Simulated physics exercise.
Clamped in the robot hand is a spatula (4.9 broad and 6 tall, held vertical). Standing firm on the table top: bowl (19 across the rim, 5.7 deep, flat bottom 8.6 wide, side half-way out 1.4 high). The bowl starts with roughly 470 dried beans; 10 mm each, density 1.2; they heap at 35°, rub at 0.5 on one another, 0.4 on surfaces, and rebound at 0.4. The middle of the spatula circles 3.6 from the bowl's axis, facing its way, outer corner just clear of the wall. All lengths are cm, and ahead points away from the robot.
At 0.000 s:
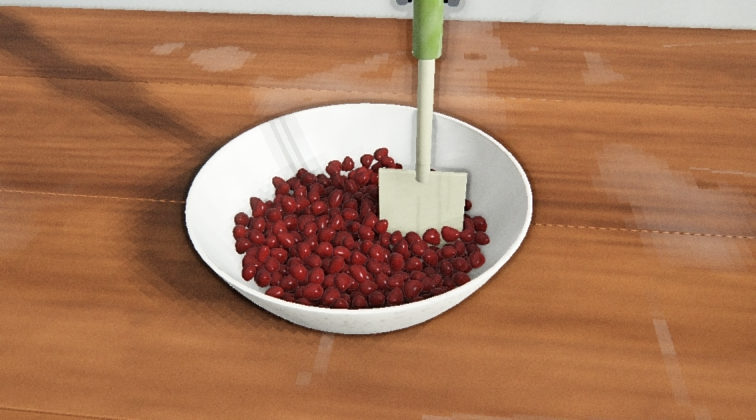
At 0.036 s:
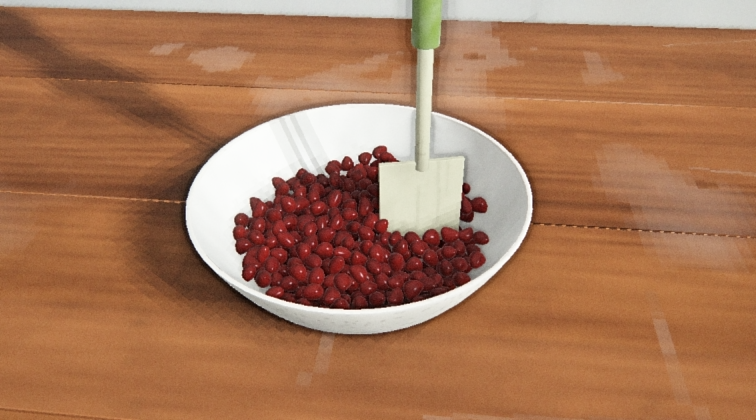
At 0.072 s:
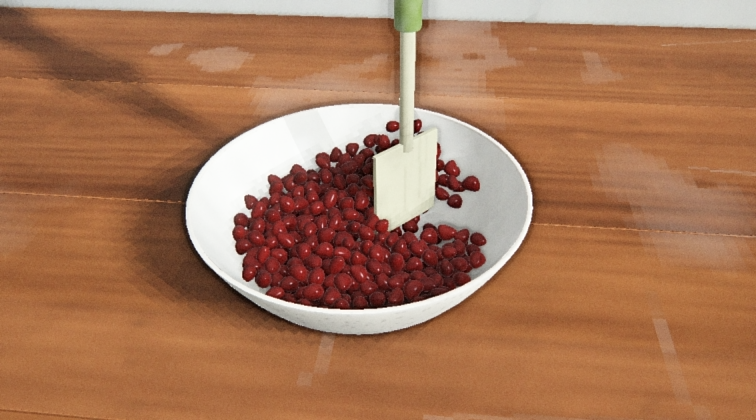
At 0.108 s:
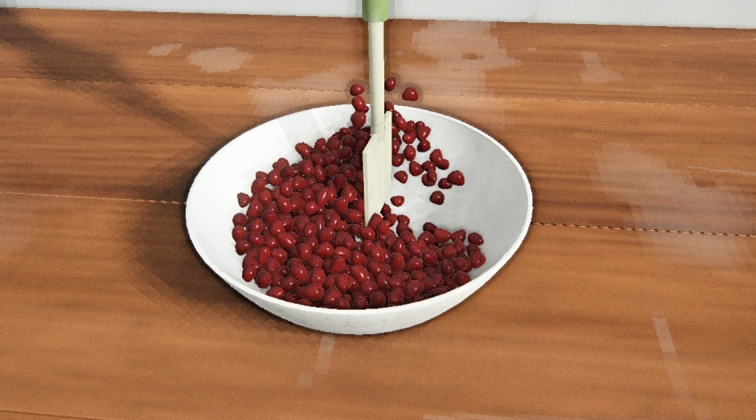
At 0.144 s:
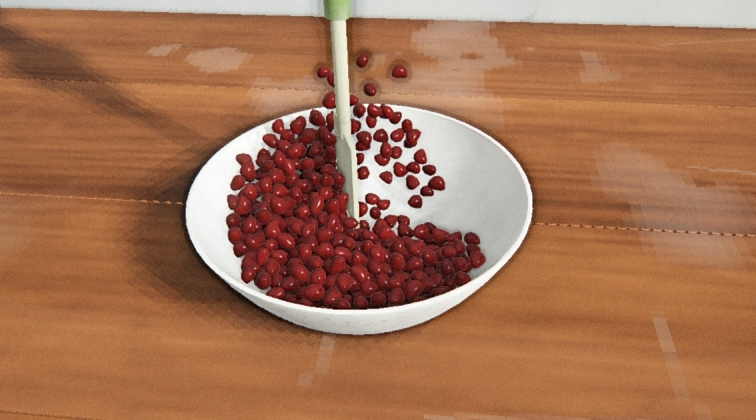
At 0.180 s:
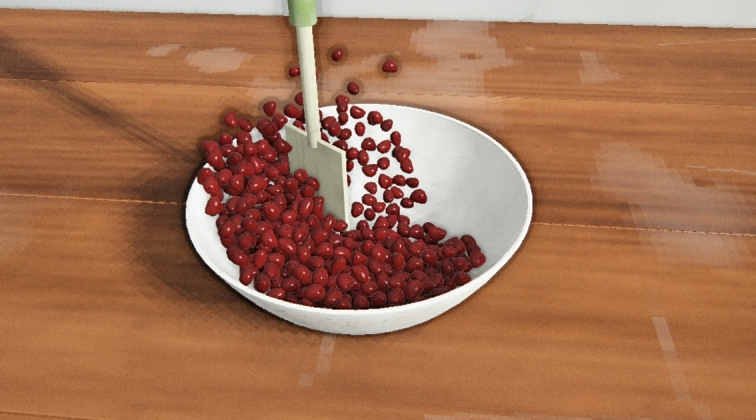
The clip shows a spatula with a green handle, held upright in a white bowl of dark red beans, sweeping leftward along the far side while turning, pushing the beans into a heap at left and tossing some above the rim.
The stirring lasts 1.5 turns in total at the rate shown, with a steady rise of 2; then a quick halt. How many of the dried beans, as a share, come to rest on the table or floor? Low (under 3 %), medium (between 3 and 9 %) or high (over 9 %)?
Answer: High; over 9 % of the dried beans finish on the table or floor.
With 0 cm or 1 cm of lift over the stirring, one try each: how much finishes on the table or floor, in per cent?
About 30 and 30 per cent.
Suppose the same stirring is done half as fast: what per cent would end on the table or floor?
It would be near 5 per cent.
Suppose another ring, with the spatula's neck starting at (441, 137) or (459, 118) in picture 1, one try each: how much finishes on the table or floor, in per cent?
About 25 and 5 per cent.
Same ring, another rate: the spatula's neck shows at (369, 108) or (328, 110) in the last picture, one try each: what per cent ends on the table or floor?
About 5 and 15 per cent.
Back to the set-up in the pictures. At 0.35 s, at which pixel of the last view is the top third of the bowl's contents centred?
Around (408, 277).
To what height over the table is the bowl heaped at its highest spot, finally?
Some 5.5 cm.
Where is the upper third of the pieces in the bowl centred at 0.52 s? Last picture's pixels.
Around (387, 206).
By 0.35 s, 295° round, highest piece 9 above the table; 398 in the bowl, 41 on the table or floor, 35 in flight or on the tool.
By 0.52 s, 86° round, highest piece 7 above the table; 370 in the bowl, 101 on the table or floor, 3 in flight or on the tool.
By 0.80 s, 180° round, highest piece 5 above the table; 366 in the bowl, 107 on the table or floor, 1 in flight or on the tool.
By 1.50 s, 180° round, highest piece 5 above the table; 366 in the bowl, 108 on the table or floor.
Final count, 366 in the bowl, 108 on the table or floor. That is 23 % on the table or floor.
